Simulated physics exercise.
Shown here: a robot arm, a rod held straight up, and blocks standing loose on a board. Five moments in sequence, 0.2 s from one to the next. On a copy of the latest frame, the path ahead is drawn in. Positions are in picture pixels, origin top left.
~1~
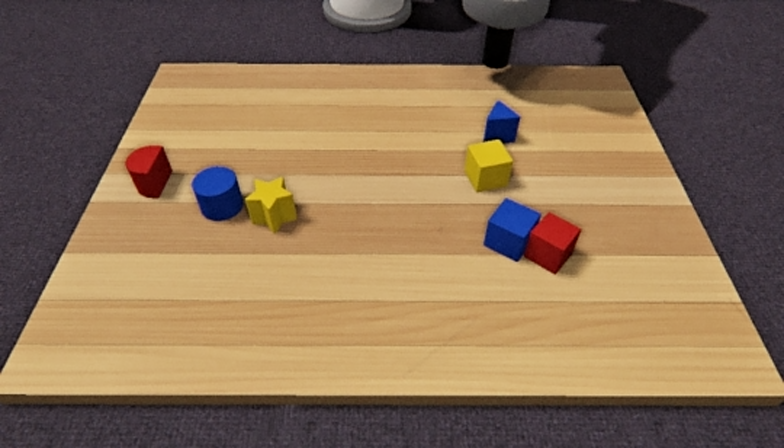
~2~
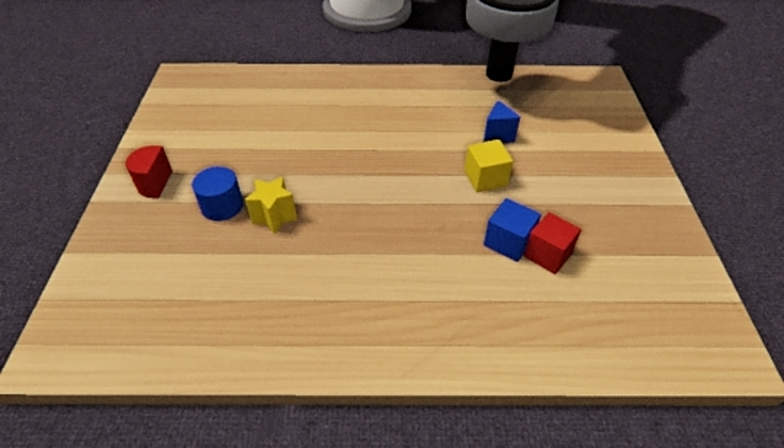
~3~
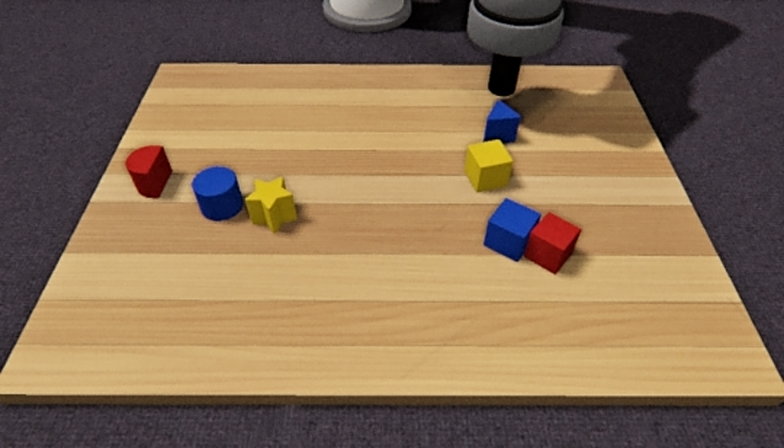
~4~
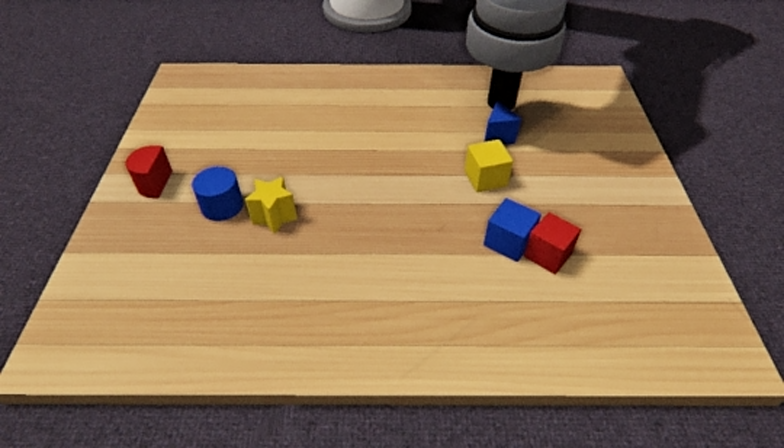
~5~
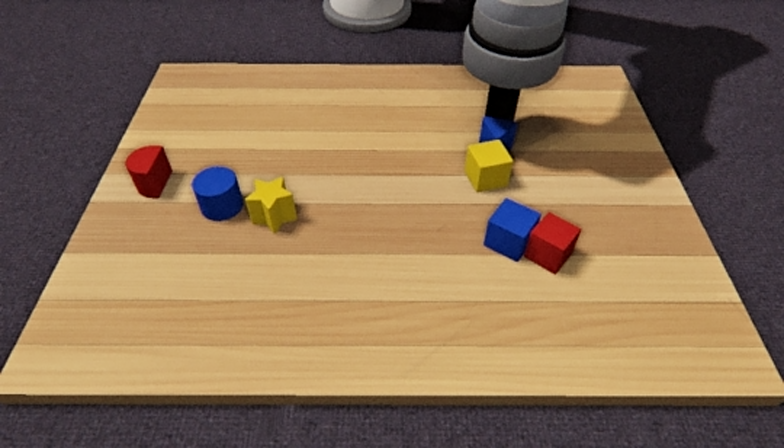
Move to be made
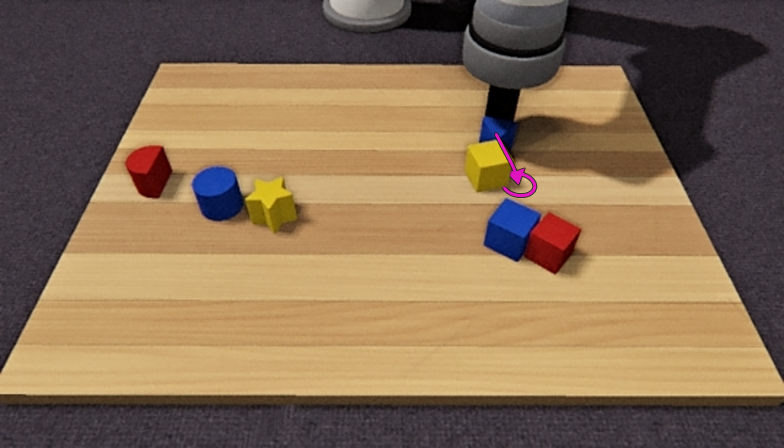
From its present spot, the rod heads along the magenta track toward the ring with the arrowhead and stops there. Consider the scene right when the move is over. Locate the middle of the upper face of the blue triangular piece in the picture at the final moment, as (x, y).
My prediction: (525, 179).
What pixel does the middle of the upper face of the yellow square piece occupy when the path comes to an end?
Around (491, 173).
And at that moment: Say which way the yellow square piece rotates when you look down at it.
Twists clockwise.
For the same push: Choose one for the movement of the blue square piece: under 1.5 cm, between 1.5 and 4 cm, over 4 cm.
Its displacement is below 1.5 cm.
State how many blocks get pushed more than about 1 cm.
Expect two.
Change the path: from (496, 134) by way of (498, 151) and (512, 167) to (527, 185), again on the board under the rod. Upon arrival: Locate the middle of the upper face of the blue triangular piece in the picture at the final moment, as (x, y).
The middle of the upper face of the blue triangular piece will lie at about (534, 179) in the picture.
Drawn move, from (496, 134) by way of (509, 158) to (519, 184).
The first path, step by step. Halfway along, rod at (512, 143); yellow square piece at (495, 166), turned 60° clockwise; blue triangular piece at (516, 151), turned 15° anticlockwise.
At the end, rod at (523, 169); yellow square piece at (491, 173), turned 95° clockwise; blue triangular piece at (525, 179); blue square piece still.
